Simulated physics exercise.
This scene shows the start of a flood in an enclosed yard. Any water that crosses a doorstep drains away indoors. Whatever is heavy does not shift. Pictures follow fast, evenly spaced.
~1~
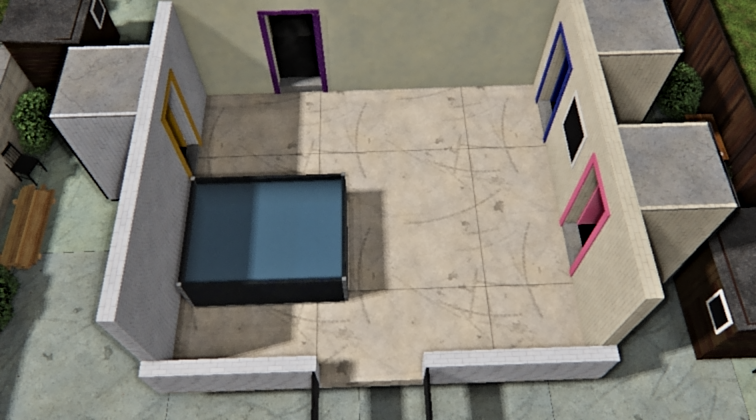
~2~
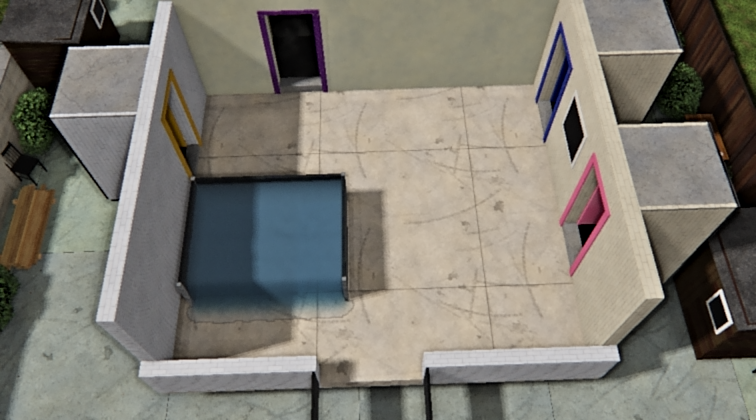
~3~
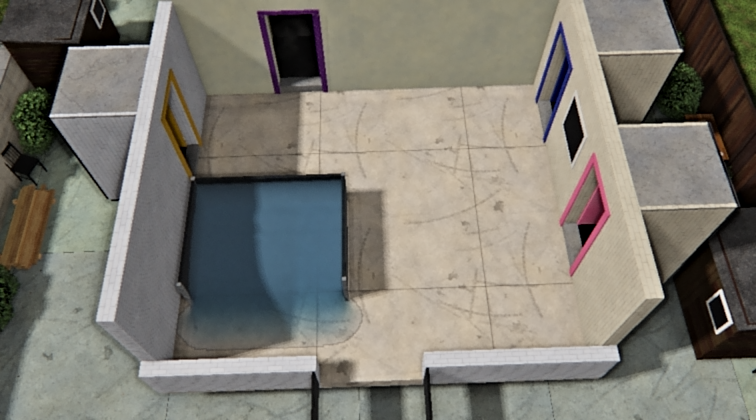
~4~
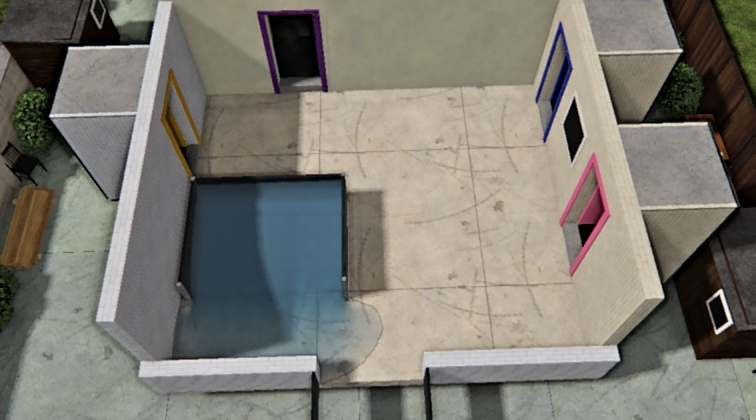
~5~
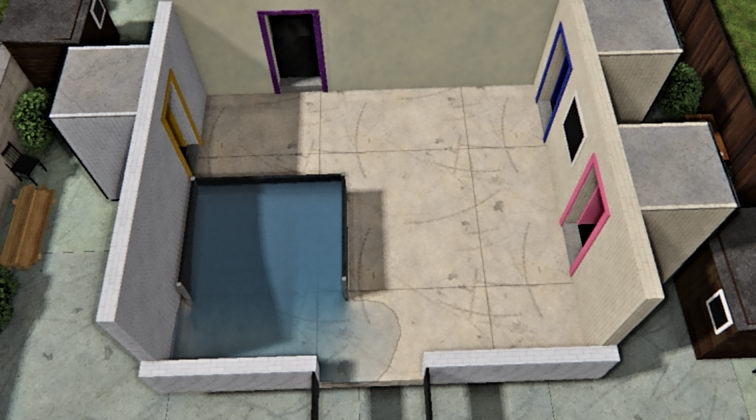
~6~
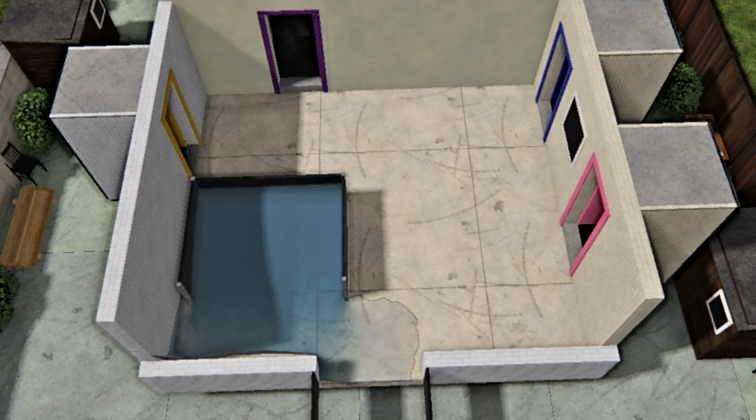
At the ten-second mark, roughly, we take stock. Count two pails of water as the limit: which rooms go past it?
The purple door stays within it; the yellow door stays within it; the pink door stays within it; the blue door stays within it.
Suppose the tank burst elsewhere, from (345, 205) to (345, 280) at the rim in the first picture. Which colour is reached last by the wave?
The door marked yellow is last in line.
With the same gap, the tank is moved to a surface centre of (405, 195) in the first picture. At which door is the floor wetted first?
It's the door marked pink that comes first.
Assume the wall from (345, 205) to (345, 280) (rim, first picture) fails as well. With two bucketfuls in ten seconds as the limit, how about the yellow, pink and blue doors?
Result - yellow door: Beyond the limit; pink door: Beyond the limit; blue door: Beyond the limit.
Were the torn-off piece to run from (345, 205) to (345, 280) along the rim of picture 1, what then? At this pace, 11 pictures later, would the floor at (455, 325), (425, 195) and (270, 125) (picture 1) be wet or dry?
Submerged, submerged, unwetted.
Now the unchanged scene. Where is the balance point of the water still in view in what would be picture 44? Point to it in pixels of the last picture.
Close to (327, 261).
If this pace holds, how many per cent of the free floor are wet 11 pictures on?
Share estimate: About 25 per cent.
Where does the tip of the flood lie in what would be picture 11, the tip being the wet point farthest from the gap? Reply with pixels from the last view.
Roughly (483, 362).
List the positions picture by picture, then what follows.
Still water in the water tank at (266, 229), in the first frame.
Water pours out at (267, 294) and has run to (350, 303), in the second frame.
Water pours out at (268, 295) and has run to (357, 319), in the third frame.
Water pours out at (268, 296) and has run to (372, 342), in the fourth frame.
The front is at a hidden place, out from the gap at (268, 296), in the fifth frame.
The front is at a hidden place, out from the gap at (268, 297), in the sixth frame.
A moment on, water covers 15 % of the floor; the purple door not reached, the yellow door not reached, the pink door not reached, the blue door not reached.
Next, water covers 25 % of the floor; the purple door not reached, the yellow door wet at the sill, nothing in, the pink door not reached, the blue door not reached.
Then, water covers 45 % of the floor; the purple door wet at the sill, nothing in, the yellow door under two buckets in, the pink door wet at the sill, nothing in, the blue door not reached.
Later, water covers 75 % of the floor; the purple door wet at the sill, nothing in, the yellow door under two buckets in, the pink door wet at the sill, nothing in, the blue door wet at the sill, nothing in.
In the end, water covers 85 % of the floor; the purple door wet at the sill, nothing in, the yellow door under two buckets in, the pink door wet at the sill, nothing in, the blue door wet at the sill, nothing in.
